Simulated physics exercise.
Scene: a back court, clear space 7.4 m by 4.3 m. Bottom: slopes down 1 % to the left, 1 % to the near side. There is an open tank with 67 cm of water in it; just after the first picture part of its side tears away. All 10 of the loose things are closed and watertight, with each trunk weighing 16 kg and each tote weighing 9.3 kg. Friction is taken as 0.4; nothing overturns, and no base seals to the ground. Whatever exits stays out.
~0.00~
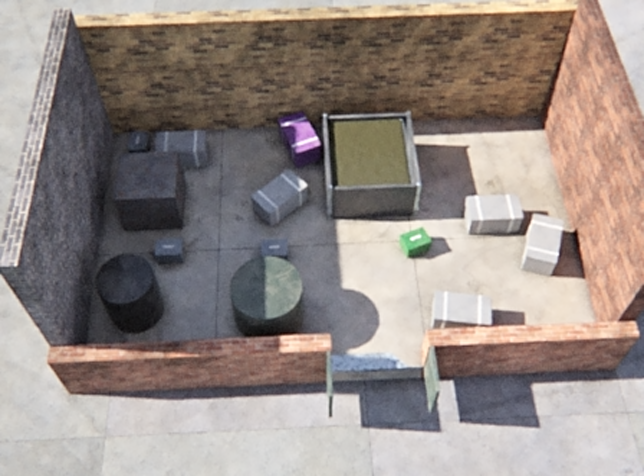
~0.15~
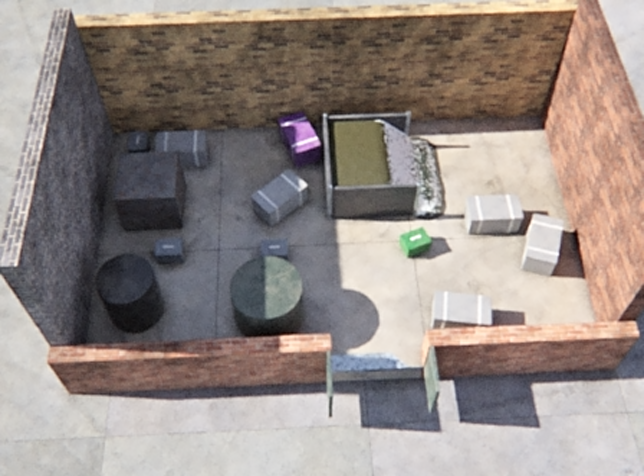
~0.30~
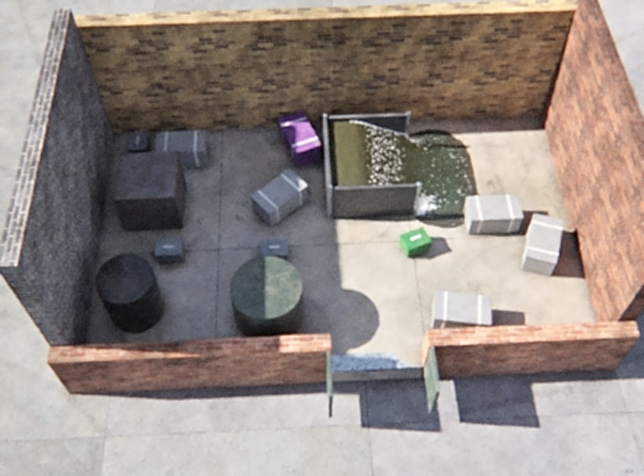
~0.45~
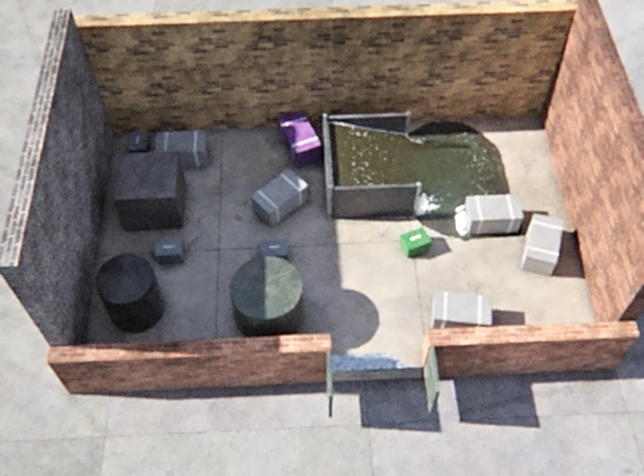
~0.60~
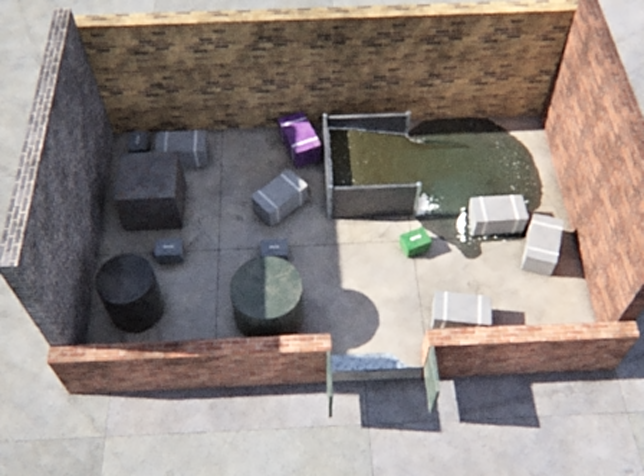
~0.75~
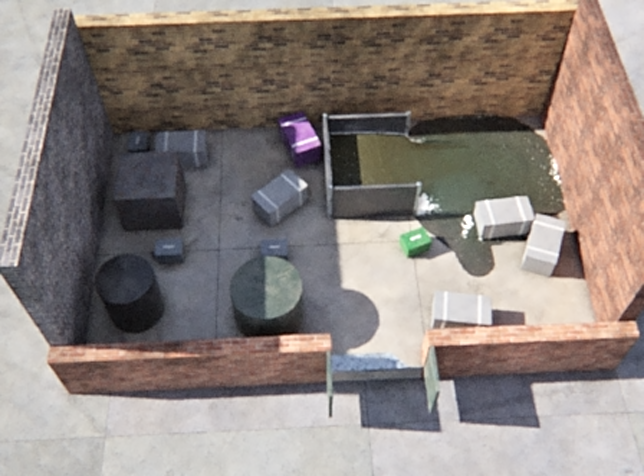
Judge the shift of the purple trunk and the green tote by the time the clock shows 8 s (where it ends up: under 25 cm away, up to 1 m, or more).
The purple trunk drifts a bit, the green tote remains nearly in place.
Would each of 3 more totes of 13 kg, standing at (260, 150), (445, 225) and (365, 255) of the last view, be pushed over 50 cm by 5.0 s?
First inside the limit, then outside the limit, then inside the limit.
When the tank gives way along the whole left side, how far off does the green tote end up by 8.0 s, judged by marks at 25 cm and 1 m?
Outcome for the green tote: It remains nearly still.
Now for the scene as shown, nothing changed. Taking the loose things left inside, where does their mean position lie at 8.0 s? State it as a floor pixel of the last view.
Around (270, 219).
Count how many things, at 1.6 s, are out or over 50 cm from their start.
My count gives 1.
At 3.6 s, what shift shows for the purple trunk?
I'd put it at around 0 cm.
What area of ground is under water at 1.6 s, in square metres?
Wet area: Approx. 11.0 m2.
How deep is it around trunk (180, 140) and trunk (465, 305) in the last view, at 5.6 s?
2 and 6 cm.
After 1.6 s the purple trunk is near (299, 132), 0.0 m from its start, aground; the green tote is near (416, 238), 0.0 m from its start, aground; 0 of 10 are out; 1 afloat.
After 3.6 s the purple trunk is near (299, 132), 0.0 m from its start, aground; the green tote is near (416, 238), 0.0 m from its start, aground; 0 of 10 are out; 2 afloat.
After 5.6 s the purple trunk is near (273, 151), 0.6 m from its start, aground; the green tote is near (414, 239), 0.0 m from its start, aground; 0 of 10 are out; 2 afloat.
After 8.0 s the purple trunk is near (273, 151), 0.6 m from its start, aground; the green tote is near (414, 239), 0.0 m from its start, aground; 0 of 10 are out; 3 afloat.
